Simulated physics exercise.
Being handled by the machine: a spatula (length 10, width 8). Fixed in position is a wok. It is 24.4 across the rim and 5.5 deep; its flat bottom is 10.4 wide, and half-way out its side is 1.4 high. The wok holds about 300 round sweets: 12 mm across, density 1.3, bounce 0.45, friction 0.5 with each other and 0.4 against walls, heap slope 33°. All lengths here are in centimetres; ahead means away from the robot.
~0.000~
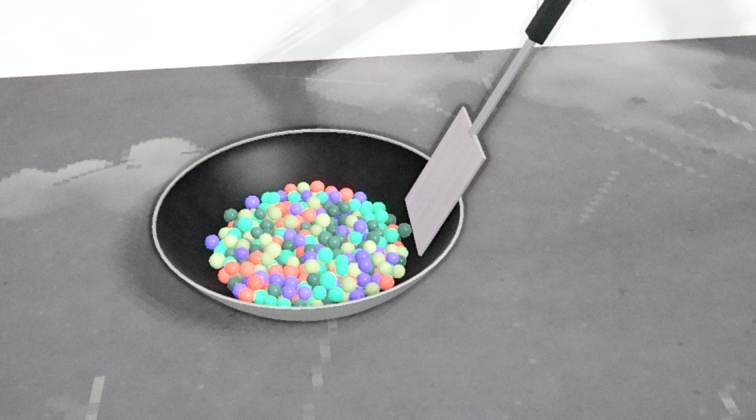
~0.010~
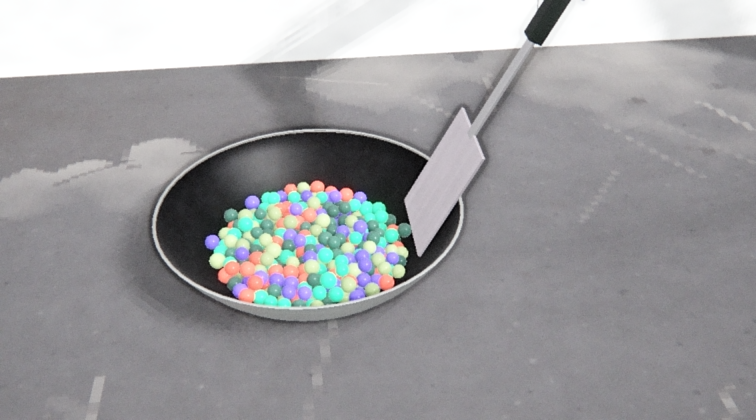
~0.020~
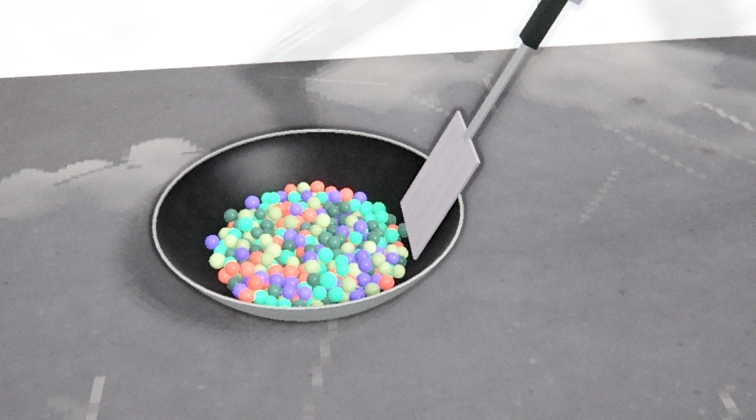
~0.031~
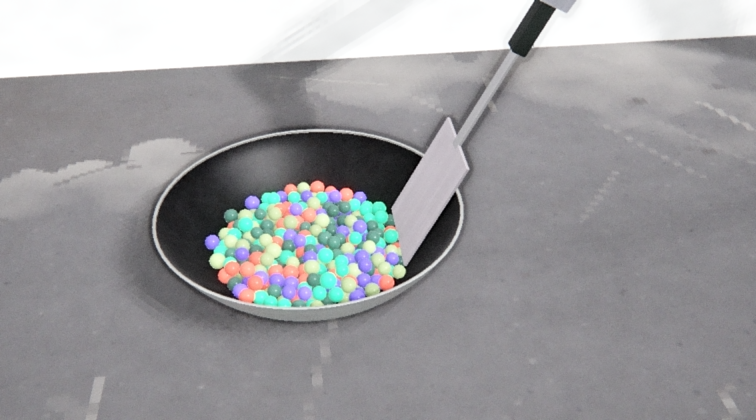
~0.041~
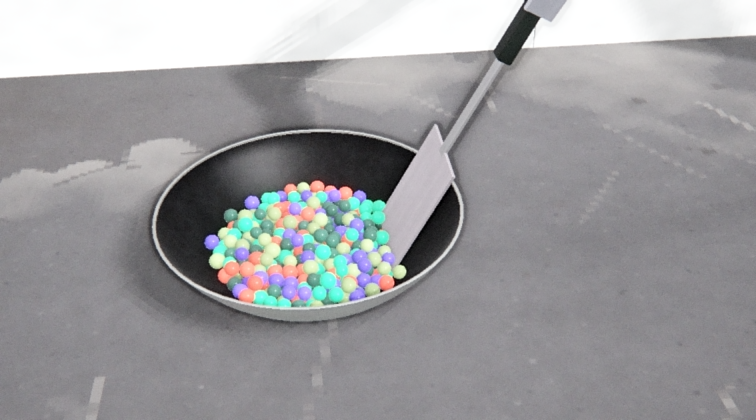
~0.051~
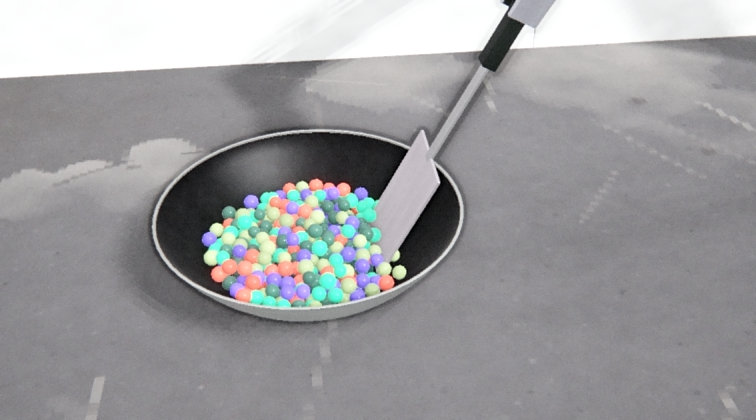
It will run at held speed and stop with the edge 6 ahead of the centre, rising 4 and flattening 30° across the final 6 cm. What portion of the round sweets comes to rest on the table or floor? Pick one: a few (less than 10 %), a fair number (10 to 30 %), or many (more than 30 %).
A fair number, 10 to 30 %.
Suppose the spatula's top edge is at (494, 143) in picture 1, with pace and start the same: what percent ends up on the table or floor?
15 percent or thereabouts.
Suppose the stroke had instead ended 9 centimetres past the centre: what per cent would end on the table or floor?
That would be something like 40 in a hundred.
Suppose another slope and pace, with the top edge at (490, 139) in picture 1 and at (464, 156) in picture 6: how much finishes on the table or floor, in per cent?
It comes to something like 0 %, give or take.
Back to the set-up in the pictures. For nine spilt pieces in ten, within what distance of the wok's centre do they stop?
About 40 cm.
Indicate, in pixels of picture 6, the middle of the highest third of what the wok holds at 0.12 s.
I'd put it somewhere near (244, 230).
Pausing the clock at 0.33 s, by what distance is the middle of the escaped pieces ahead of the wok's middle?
18 cm.
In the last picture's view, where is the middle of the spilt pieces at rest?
The centre sits at roughly (44, 274).
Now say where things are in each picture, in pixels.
In the first picture, the spatula top edge at (474, 131), sloping 62°; upper third of the load around (310, 239), from x 210 to 405, top at y 190; 303 in the wok.
In the second picture, the spatula top edge at (473, 132), sloping 62°; upper third of the load around (310, 239), from x 210 to 405, top at y 190.
In the third picture, the spatula top edge at (468, 135), sloping 62°; upper third of the load around (310, 239), from x 210 to 405, top at y 190.
In the fourth picture, the spatula top edge at (458, 142), sloping 62°; upper third of the load around (311, 239), from x 210 to 400, top at y 190.
In the fifth picture, the spatula top edge at (445, 149), sloping 62°; upper third of the load around (313, 240), from x 210 to 400, top at y 190.
In the sixth picture, the spatula top edge at (431, 155), sloping 62°; upper third of the load around (310, 239), from x 210 to 400, top at y 185; 303 in the wok.
After 0.08 s, sloping 62°, highest piece 5 above the table; 303 in the wok.
After 0.12 s, sloping 52°, highest piece 7 above the table; 303 in the wok.
After 0.33 s, sloping 32°, highest piece 16 above the table; 250 in the wok, 28 on the table or floor, 25 on the blade or in flight.
After 1.38 s, sloping 32°, highest piece 5 above the table; 250 in the wok, 53 on the table or floor.
In the end, 250 in the wok, 53 on the table or floor. That is 17 % on the table or floor.
